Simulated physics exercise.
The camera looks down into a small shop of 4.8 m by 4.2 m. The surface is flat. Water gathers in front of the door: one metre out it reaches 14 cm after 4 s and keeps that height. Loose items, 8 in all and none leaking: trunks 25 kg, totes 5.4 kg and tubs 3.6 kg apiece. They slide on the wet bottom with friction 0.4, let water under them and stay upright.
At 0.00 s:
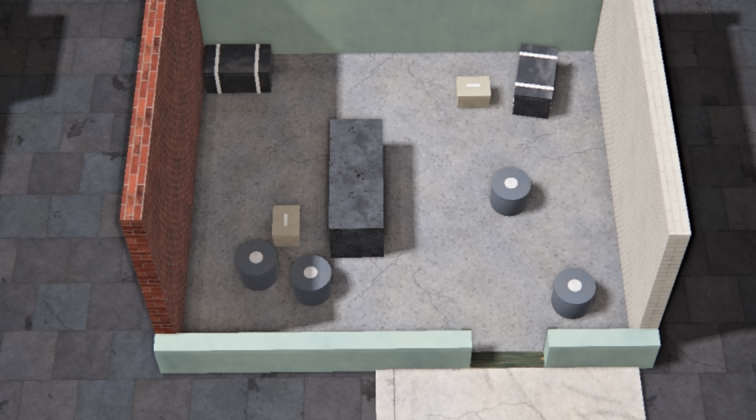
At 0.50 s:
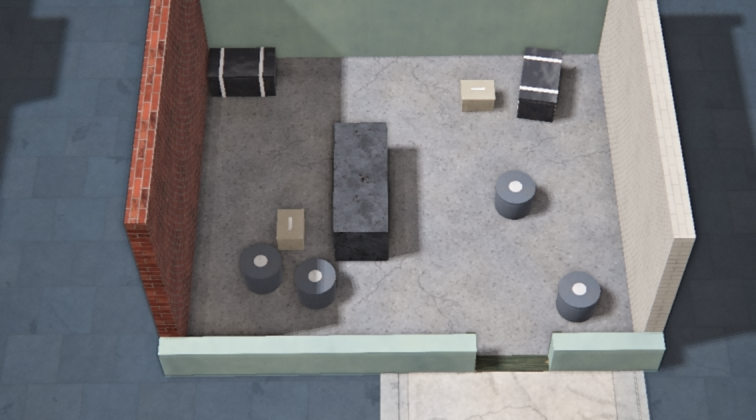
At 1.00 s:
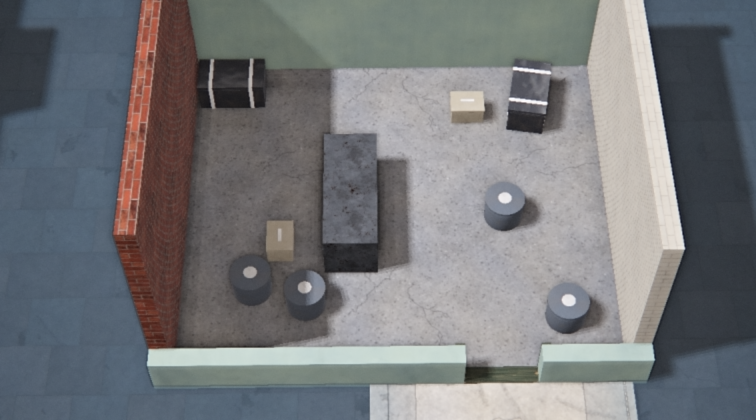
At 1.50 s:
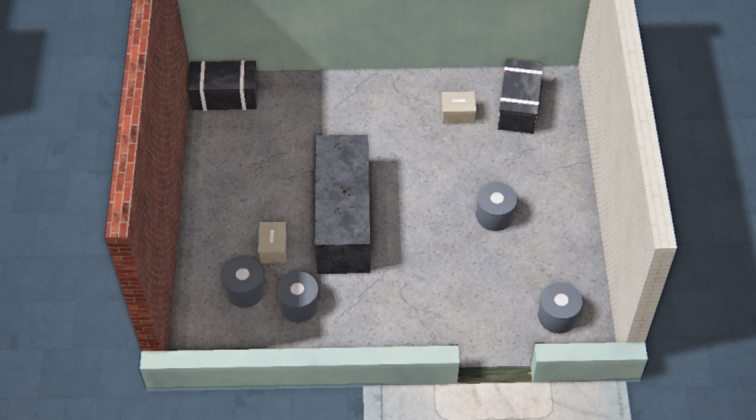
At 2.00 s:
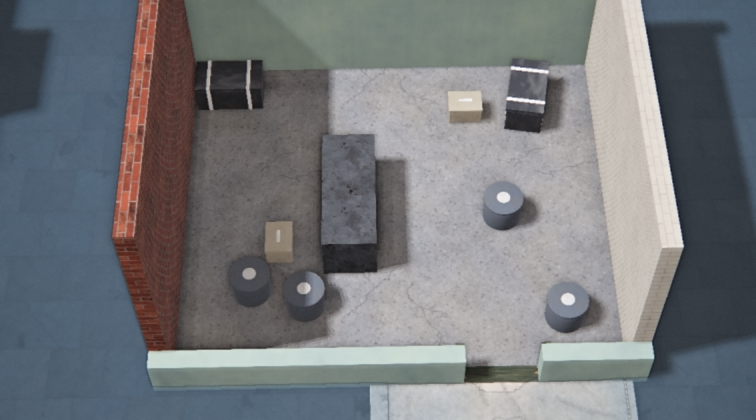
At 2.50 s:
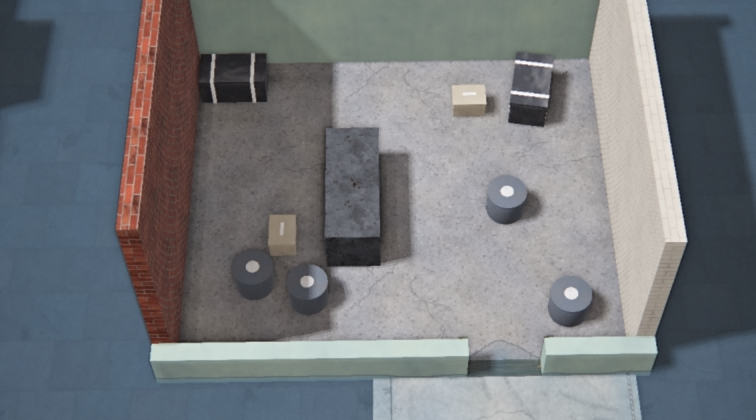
A small roofless shop with a grey floor, one brick wall, one pale wall and green walls at back and front is seen from high above. A long black block stands near the middle, with dark white-banded boxes at the back, two tan boxes, and four grey round tubs around it. The view drifts slightly, while the objects stay put and the paving outside turns from grey to bluish.
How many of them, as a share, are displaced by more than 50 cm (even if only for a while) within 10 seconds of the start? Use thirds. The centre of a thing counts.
It is not even a third.
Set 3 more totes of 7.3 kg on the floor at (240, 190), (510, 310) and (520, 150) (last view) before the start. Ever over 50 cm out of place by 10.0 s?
In turn: Short of it, past it, under.
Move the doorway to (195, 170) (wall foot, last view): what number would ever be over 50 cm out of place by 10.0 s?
Then 2.
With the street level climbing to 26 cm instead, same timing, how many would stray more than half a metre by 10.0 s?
In that case 4 of them.
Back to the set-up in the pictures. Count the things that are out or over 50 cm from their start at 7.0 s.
I count 1.
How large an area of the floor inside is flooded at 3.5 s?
Some 1.5 m2.
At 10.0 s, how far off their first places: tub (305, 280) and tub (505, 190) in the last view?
In turn: 0 cm, 120 cm.
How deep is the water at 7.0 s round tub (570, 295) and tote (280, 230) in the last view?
Roughly 2 and 0 cm.
After 3.5 s 0 of 8 are over 50 cm from their spots; 0 afloat.
After 4.5 s 0 of 8 are over 50 cm from their spots; 0 afloat.
After 7.0 s 1 of 8 are over 50 cm from their spots; 1 afloat.
After 10.0 s 1 of 8 are over 50 cm from their spots, and 1 have been at some point; 3 afloat.
